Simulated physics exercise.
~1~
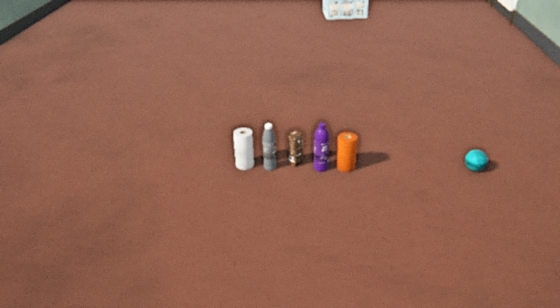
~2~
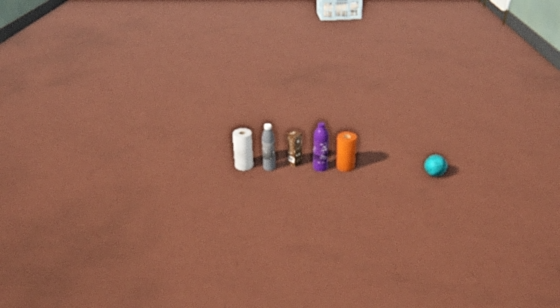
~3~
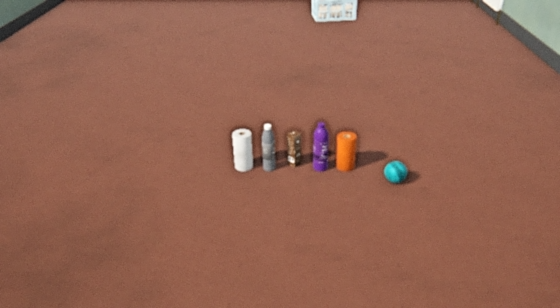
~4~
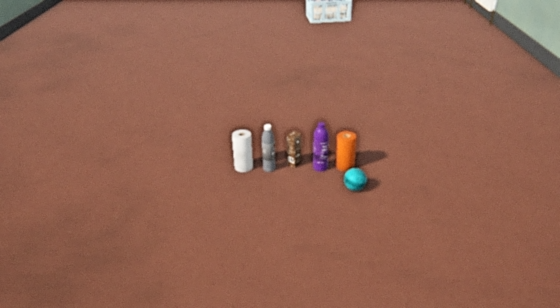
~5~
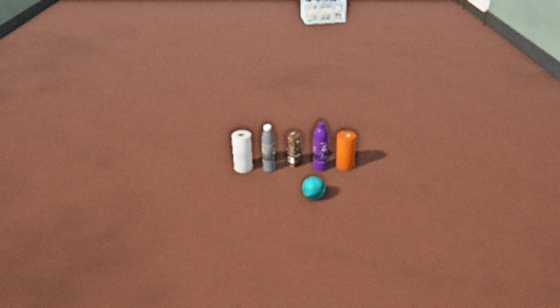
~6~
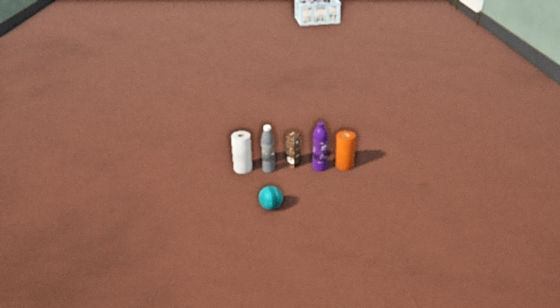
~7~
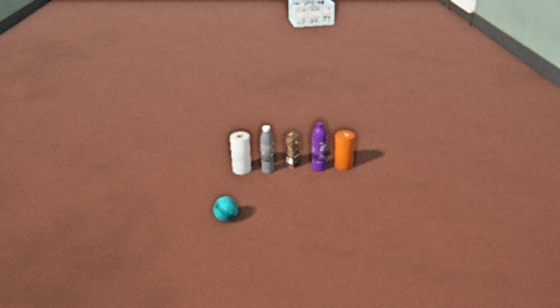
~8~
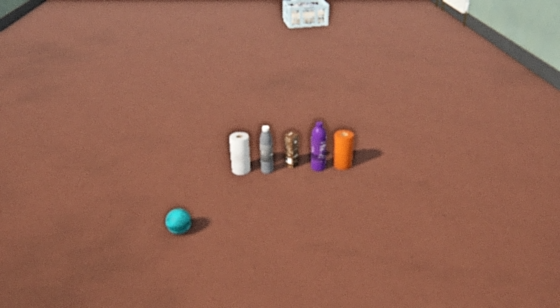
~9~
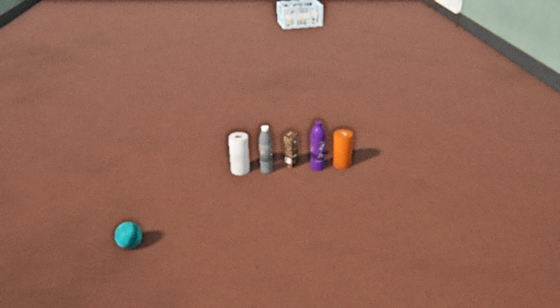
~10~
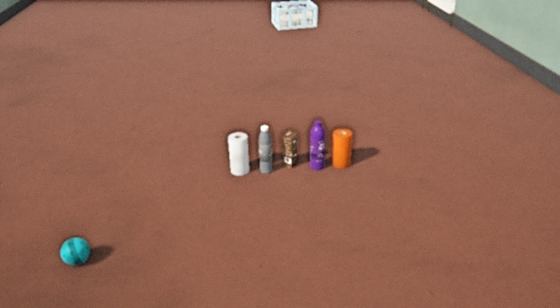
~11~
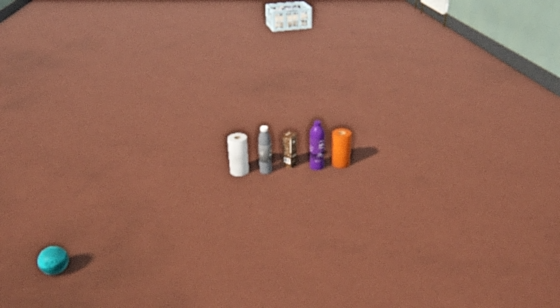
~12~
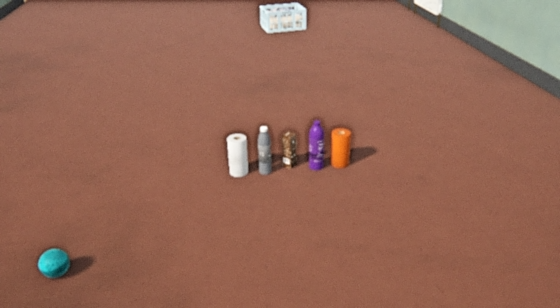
On a reddish-brown floor, a turquoise ball rolls left past five standing items and stops.
